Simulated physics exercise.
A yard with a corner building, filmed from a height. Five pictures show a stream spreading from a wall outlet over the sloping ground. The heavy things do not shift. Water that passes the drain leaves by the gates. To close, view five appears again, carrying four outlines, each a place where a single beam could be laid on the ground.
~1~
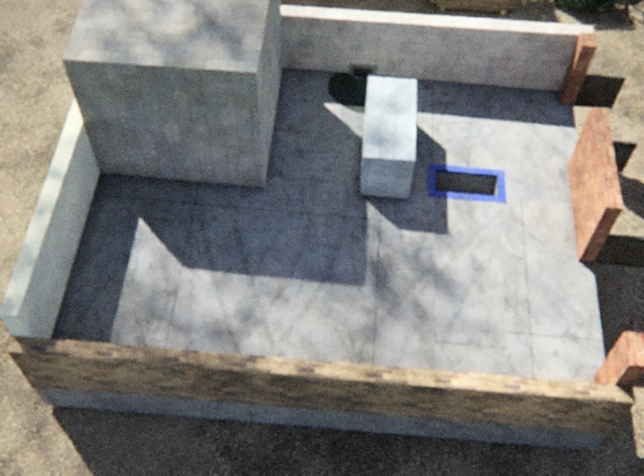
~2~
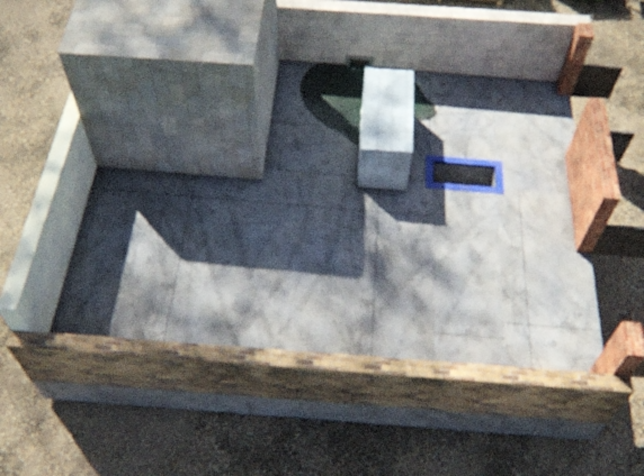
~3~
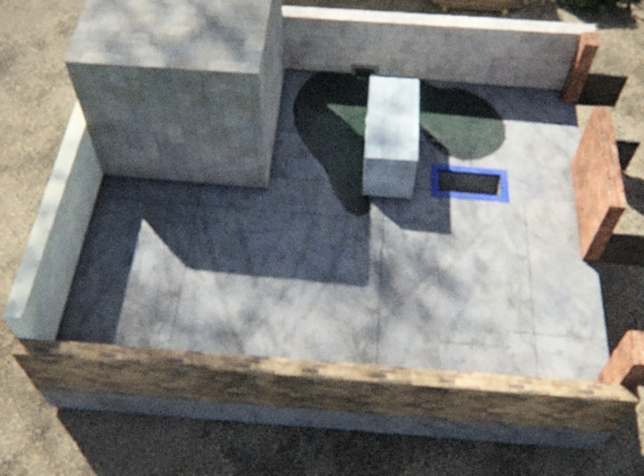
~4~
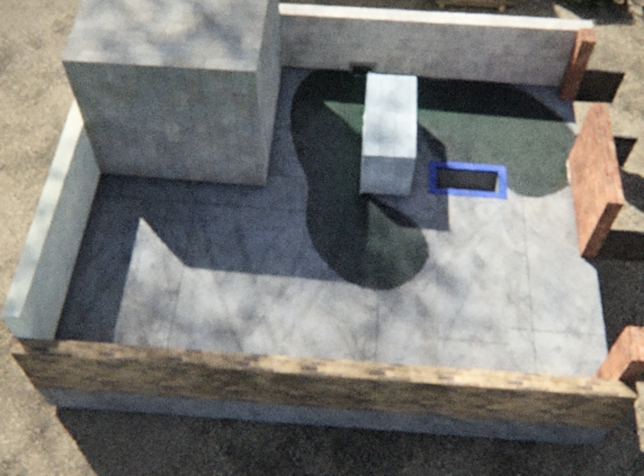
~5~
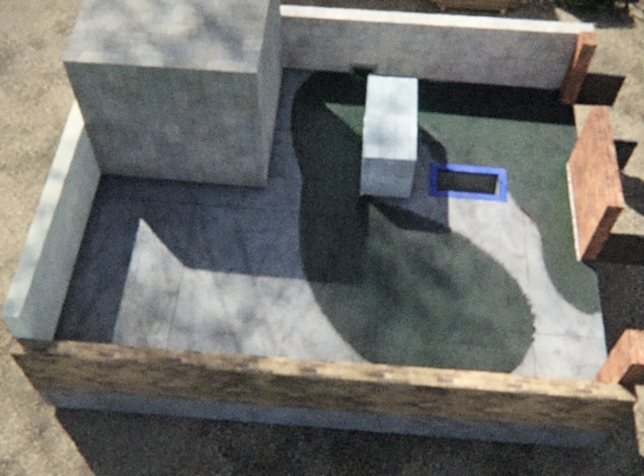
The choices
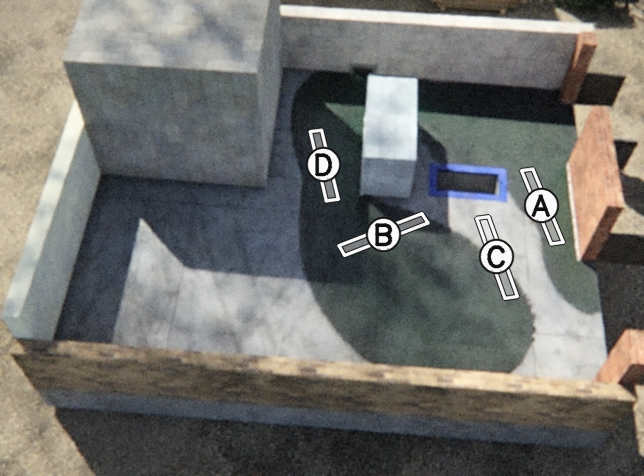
In a walled yard, dark liquid spreads around a pale block and past a blue-edged gully.
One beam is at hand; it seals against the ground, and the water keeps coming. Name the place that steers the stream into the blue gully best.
Use spot B.
On the marked copy, A from (527, 169) to (557, 243); B from (341, 250) to (424, 218); C from (482, 217) to (511, 297); D from (315, 130) to (332, 200).
With A, about 6 % of the stream goes into the blue gully, about 94 % out by the gates.
With B, about 20 % of the stream goes into the blue gully, about 80 % out by the gates.
With C, about 6 % of the stream goes into the blue gully, about 94 % out by the gates.
With D, about 6 % of the stream goes into the blue gully, about 94 % out by the gates.
